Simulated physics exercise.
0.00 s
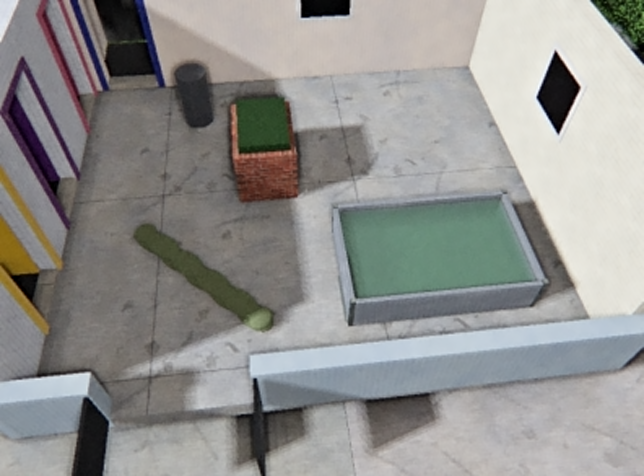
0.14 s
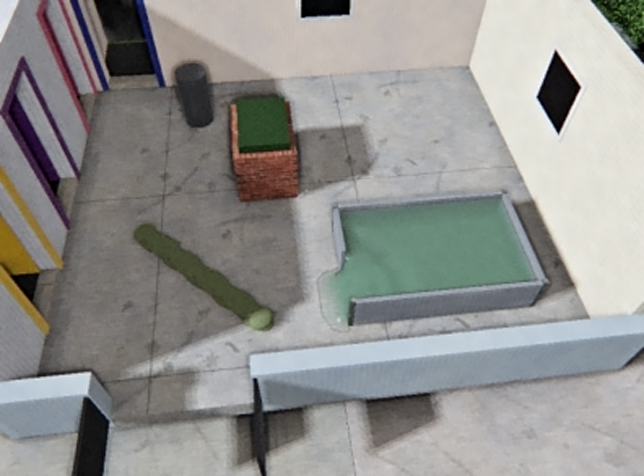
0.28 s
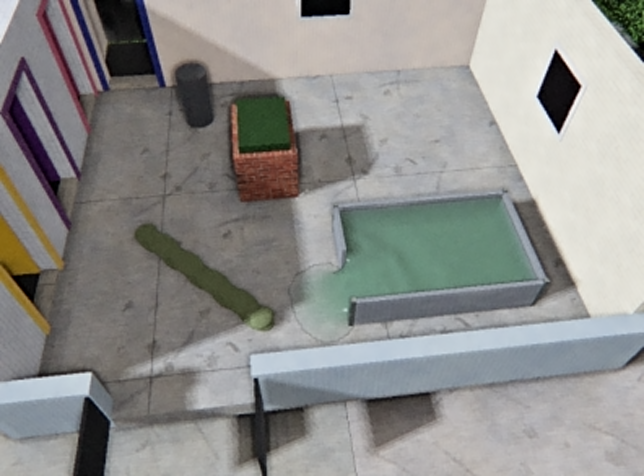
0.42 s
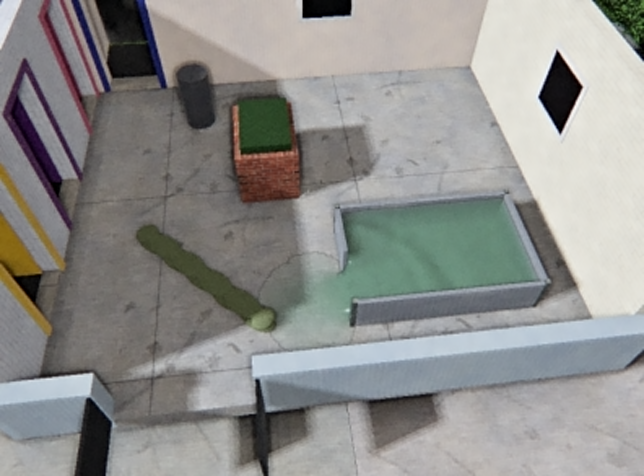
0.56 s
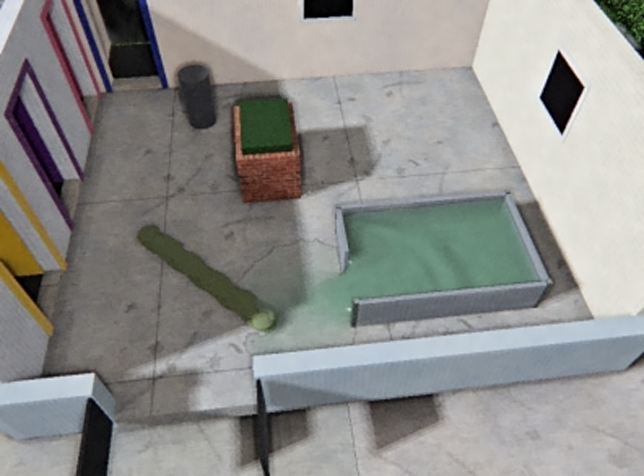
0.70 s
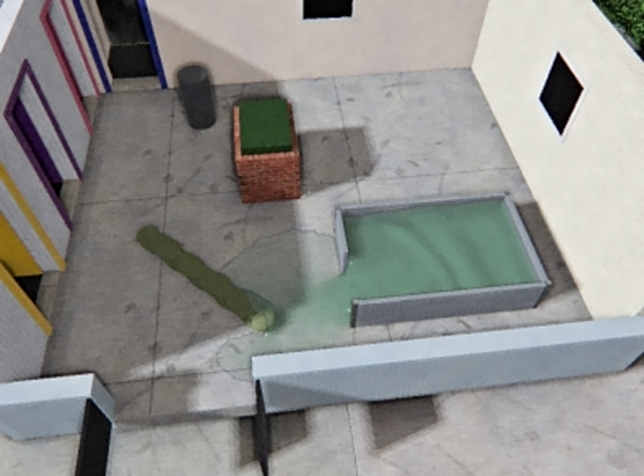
At the start, a grey-walled tank of still green water sits in a walled yard, near a brick planter and a long green barrier. Then water pours through a gap at the tank's left end, spreads leftward in a thin sheet across the floor, and reaches the barrier's near end.
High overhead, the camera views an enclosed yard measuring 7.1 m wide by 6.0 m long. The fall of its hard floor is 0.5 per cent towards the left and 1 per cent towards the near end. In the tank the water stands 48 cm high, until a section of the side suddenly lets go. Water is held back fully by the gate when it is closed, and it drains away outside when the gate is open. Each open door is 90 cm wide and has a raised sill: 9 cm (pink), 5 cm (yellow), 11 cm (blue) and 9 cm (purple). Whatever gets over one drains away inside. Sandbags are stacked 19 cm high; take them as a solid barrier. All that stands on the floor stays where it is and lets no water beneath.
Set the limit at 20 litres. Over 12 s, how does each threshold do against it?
Result: Pink door: Fails to top it; yellow door: Fails to top it; blue door: Fails to top it; purple door: Fails to top it.
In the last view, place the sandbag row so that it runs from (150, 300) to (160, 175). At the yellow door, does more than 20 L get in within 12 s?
Result at yellow: Limit broken.
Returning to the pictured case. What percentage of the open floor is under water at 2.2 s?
Covered: Roughly 20 %.
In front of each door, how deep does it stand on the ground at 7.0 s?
In centimetres, the pink door has 9, the yellow door 4, the blue door 7 and the purple door 6.
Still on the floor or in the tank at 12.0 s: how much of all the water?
I'd say close to 78 percent is still there.
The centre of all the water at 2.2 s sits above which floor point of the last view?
I'd put it close to (375, 273).
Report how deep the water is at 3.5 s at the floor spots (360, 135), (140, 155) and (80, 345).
Depth readings in turn - 0, 3, 4 cm.
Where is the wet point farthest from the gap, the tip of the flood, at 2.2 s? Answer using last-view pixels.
Roughly at pixel (104, 185).
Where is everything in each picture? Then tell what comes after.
In the first picture, the tank at (434, 246) is whole and still, 48 cm deep.
In the second picture, water pours out at (349, 289) and has run 0.5 m, to (337, 325); typically 8 cm deep outside, 48 cm at the tank's back.
In the third picture, the front is at (296, 290), 0.7 m from the gap at (349, 291); 0.6 m2 of floor is under water; 48 cm left at the back of the tank.
In the fourth picture, the front is at (263, 302), 1.2 m from the gap at (351, 292); 1.2 m2 of floor is under water; 48 cm left at the back of the tank.
In the fifth picture, the front is at (241, 289), 1.5 m from the gap at (352, 292); 1.7 m2 of floor is under water; 48 cm left at the back of the tank.
In the sixth picture, the front is at (223, 277), 1.8 m from the gap at (351, 292); 2.3 m2 of floor is under water; 48 cm left at the back of the tank.
After 1.4 s water covers 10 % of the floor and is deepest (30 cm) near (274, 317); pink door not reached, yellow door not reached, blue door not reached, purple door not reached.
After 2.2 s water covers 20 % of the floor and is deepest (28 cm) near (274, 317); pink door not reached, yellow door not reached, blue door not reached, purple door not reached.
After 3.5 s water covers 40 % of the floor and is deepest (21 cm) near (274, 317); pink door 7 cm at the sill, 0 L in, yellow door 4 cm at the sill, 0 L in, blue door not reached, purple door 4 cm at the sill, 0 L in.
After 7.0 s water covers 55 % of the floor and is deepest (12 cm) near (274, 317); pink door 9 cm at the sill, 9 L in, yellow door 4 cm at the sill, 0 L in, blue door 7 cm at the sill, 5 L in, purple door 6 cm at the sill, 0 L in.
After 12.0 s water covers 80 % of the floor and is deepest (8 cm) near (274, 317); pink door 5 cm at the sill, 10 L in, yellow door 6 cm at the sill, 4 L in, blue door 4 cm at the sill, 5 L in, purple door 5 cm at the sill, 0 L in.
